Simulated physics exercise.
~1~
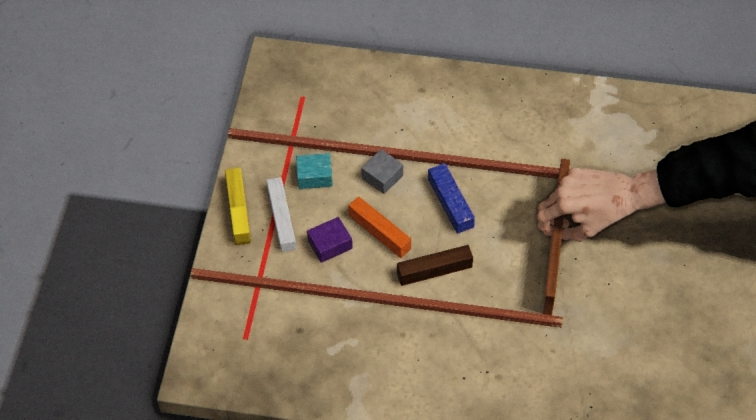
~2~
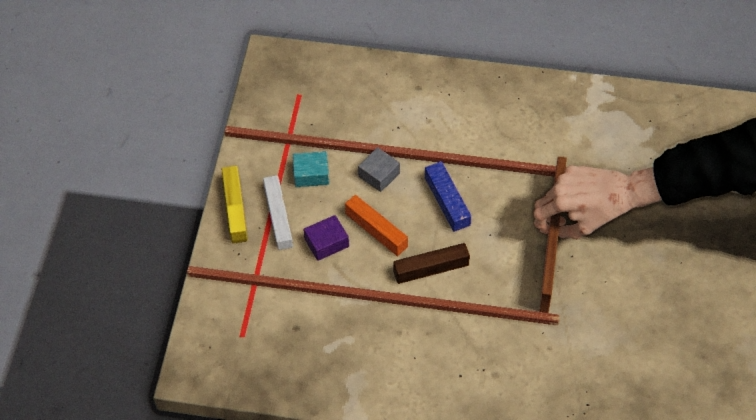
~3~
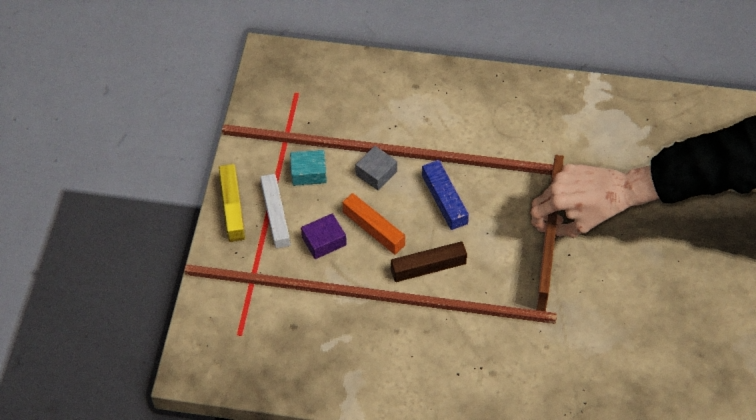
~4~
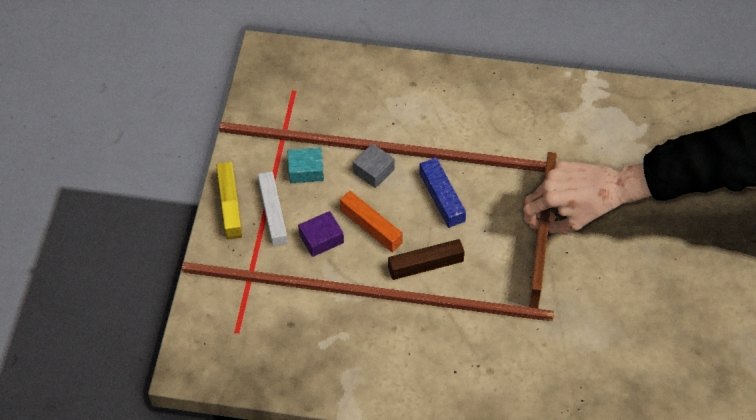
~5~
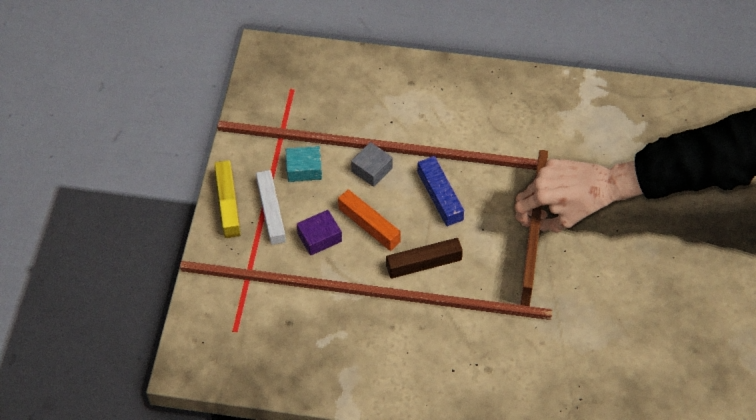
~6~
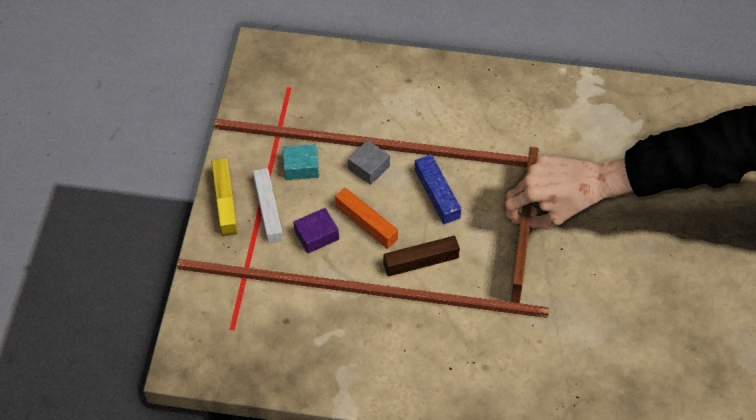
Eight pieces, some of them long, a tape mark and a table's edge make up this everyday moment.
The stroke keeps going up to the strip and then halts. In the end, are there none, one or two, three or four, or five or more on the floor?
There are one or two on the floor.
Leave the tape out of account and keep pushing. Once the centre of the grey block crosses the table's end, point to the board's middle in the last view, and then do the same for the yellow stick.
The grey block puts it at (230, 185), the yellow stick at (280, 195).
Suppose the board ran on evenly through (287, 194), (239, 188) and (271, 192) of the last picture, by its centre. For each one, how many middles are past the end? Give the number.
The numbers past the end are 0, 3 and 1.
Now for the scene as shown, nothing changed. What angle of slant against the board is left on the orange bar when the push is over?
Around 35 degrees.
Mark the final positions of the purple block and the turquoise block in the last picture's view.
I'd put one close to (219, 216) and the other close to (208, 148).
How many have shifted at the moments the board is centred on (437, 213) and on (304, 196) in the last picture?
I make it 2 at the first spot and 8 at the other.
Soon after, none off yet; yellow stick at rest near (225, 197); white bar at rest near (268, 205); turquoise block at rest near (301, 162).
After that, none off yet; yellow stick at rest near (225, 197); white bar at rest near (265, 205); turquoise block displaced a little near (284, 157).
In the end, the number that fall off is one or two; gone, yellow stick.
